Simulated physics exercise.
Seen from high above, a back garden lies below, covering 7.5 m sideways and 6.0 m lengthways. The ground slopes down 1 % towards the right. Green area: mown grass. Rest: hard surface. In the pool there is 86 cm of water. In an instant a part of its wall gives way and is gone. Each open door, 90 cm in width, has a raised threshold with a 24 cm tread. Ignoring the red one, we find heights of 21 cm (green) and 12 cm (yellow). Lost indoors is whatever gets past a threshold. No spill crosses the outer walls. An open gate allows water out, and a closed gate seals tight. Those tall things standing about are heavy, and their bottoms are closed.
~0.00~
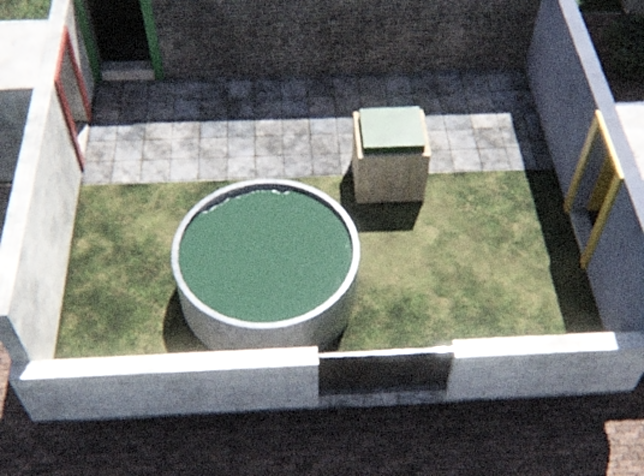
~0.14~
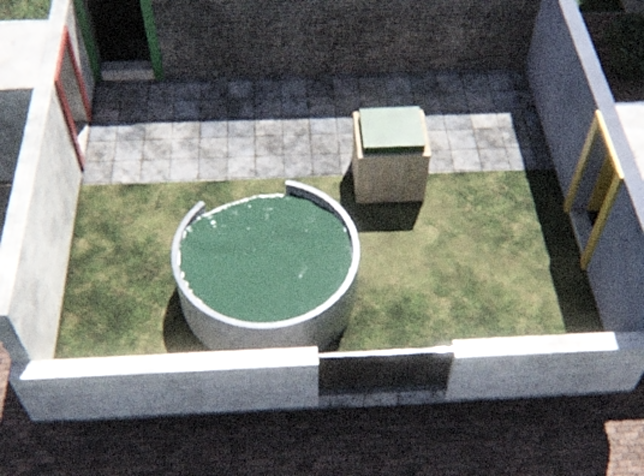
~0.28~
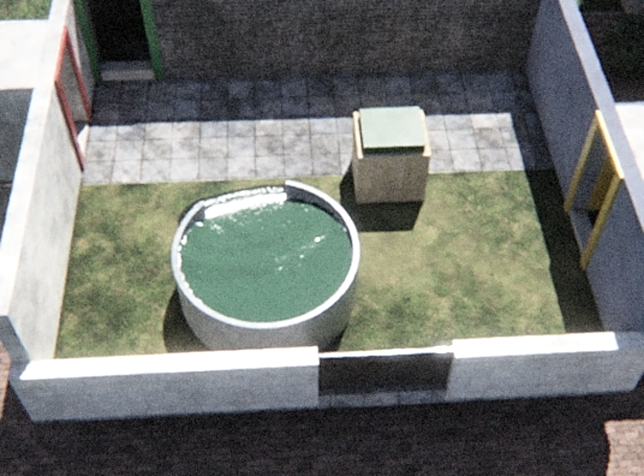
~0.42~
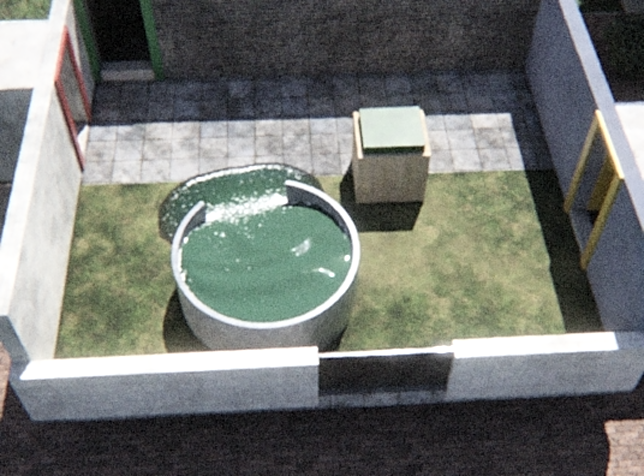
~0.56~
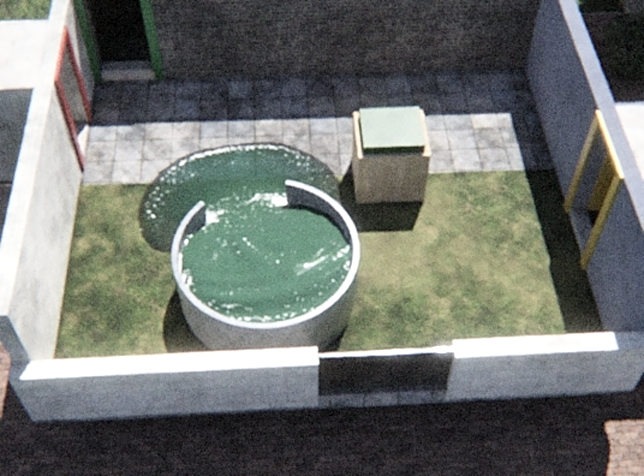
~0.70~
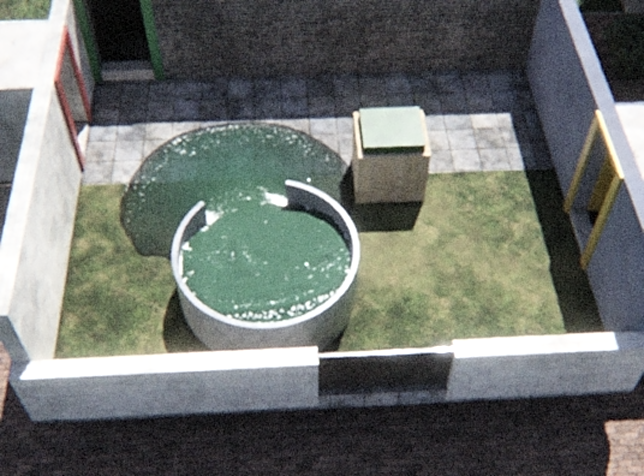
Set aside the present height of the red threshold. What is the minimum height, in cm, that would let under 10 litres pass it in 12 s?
The minimum is near 21 cm.
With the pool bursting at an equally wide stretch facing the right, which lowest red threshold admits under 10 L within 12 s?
Close to 6.5 cm at the least.
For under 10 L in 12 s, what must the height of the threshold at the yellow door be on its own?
Yellow would need about 7.0 cm on its own.
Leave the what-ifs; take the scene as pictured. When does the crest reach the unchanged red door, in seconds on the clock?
Peak time: About 3.0 s.
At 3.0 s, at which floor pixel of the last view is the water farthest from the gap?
Close to pixel (519, 70).
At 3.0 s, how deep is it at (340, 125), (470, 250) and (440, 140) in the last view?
Depths in order: 3 / 0 / 0 cm.
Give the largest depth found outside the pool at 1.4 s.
Roughly 40 cm.
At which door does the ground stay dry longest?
It's the yellow door, I'd say.
After 1.4 s water covers 40 % of the floor, deepest (40 cm) near (243, 223); 9 cm at the red door, 0 litres in over its 5 cm threshold.
After 3.0 s water covers 50 % of the floor, deepest (32 cm) near (106, 82); 21 cm at the red door, 92 litres in over its 5 cm threshold.
After 12.0 s water covers 100 % of the floor, deepest (12 cm) near (523, 84); 4 cm at the red door, 272 litres in over its 5 cm threshold.
At the red door as built, the water arrived by 1.3 s and peaked near 21 cm at 3.0 s.
Run again over the same 12 s with other heights there, 29 litres in over 17 cm, 5 litres over 23 cm. The limit of 10 litres is kept from about 21 cm up.
